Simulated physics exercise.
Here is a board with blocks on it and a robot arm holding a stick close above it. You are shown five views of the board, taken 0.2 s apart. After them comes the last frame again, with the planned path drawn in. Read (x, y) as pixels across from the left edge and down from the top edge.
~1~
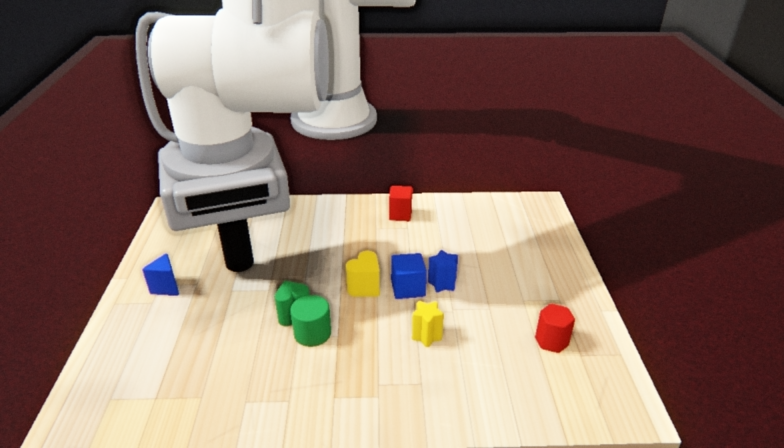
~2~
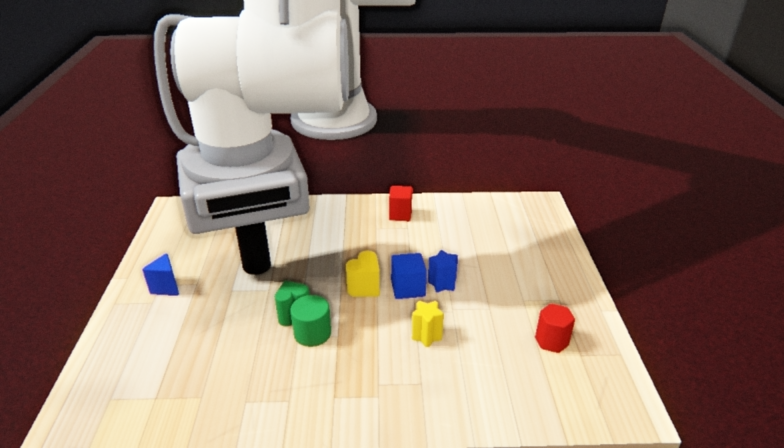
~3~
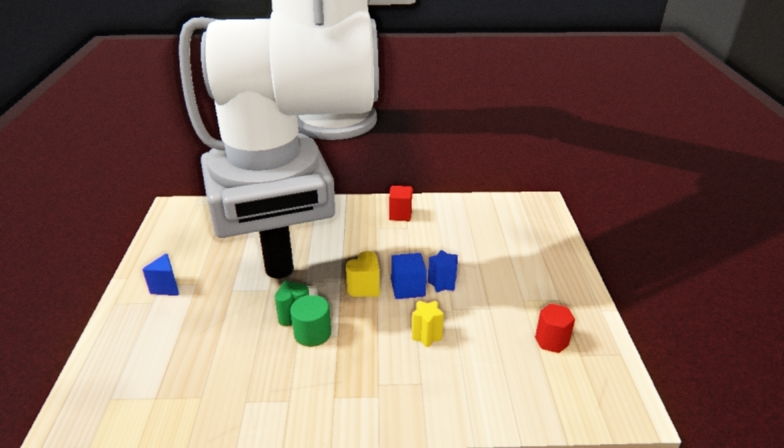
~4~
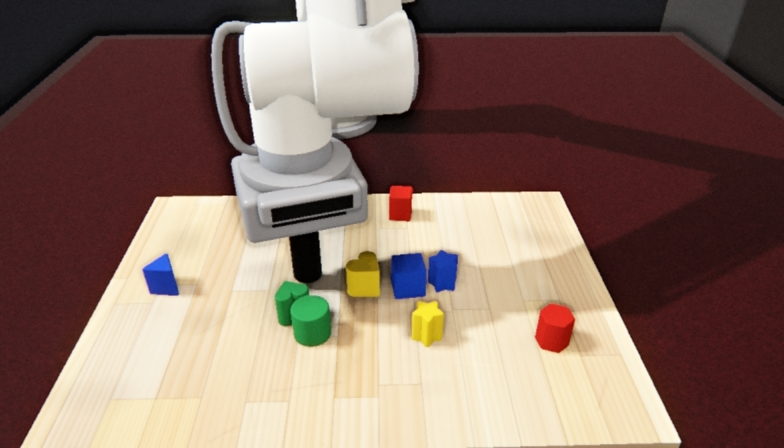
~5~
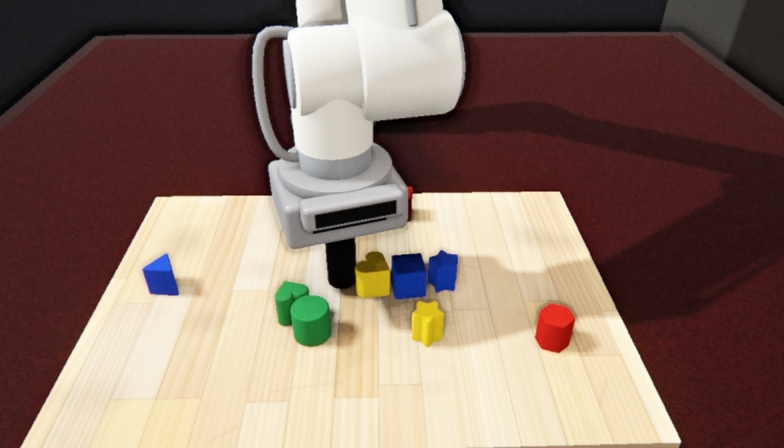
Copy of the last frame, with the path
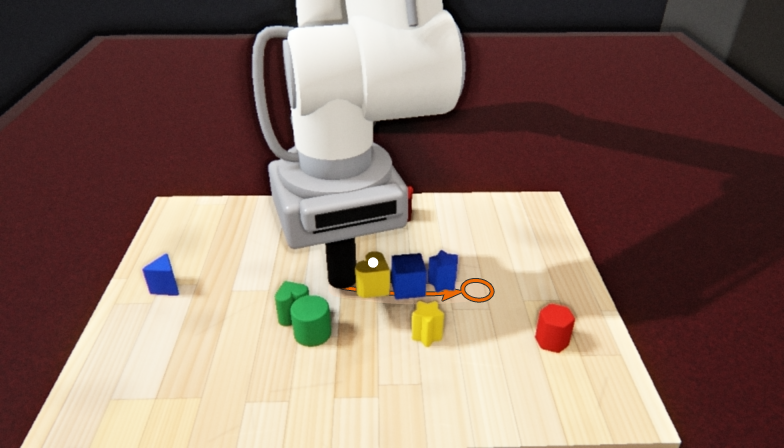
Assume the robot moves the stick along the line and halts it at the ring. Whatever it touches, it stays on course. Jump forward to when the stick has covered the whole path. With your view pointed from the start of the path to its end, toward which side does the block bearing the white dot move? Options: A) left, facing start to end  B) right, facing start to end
Letter B.
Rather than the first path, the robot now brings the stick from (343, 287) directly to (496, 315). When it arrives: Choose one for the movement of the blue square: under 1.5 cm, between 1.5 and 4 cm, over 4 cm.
Once the path ends, it will sit over 4 cm from where it is now.
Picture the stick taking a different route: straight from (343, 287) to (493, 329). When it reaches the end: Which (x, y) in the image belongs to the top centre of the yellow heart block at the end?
Around (488, 280).
The drawn path runs from (343, 287) through (410, 294) to (477, 290); the dot is on the yellow heart block.
What follows on the original path. One third of the way, stick at (388, 285); yellow heart block at (414, 271), turned 20° anticlockwise; blue square at (438, 261), turned 25° anticlockwise; blue star block at (463, 253).
Two thirds of the way, stick at (434, 286); yellow heart block at (460, 276); blue square at (471, 255), turned 50° anticlockwise; blue star block at (487, 242), turned 30° anticlockwise.
At the end, stick at (478, 282); green circle not moved; yellow heart block at (487, 283), turned 50° clockwise; blue square at (492, 248), turned 65° anticlockwise; yellow star block not moved; blue star block at (499, 232), turned 45° anticlockwise.
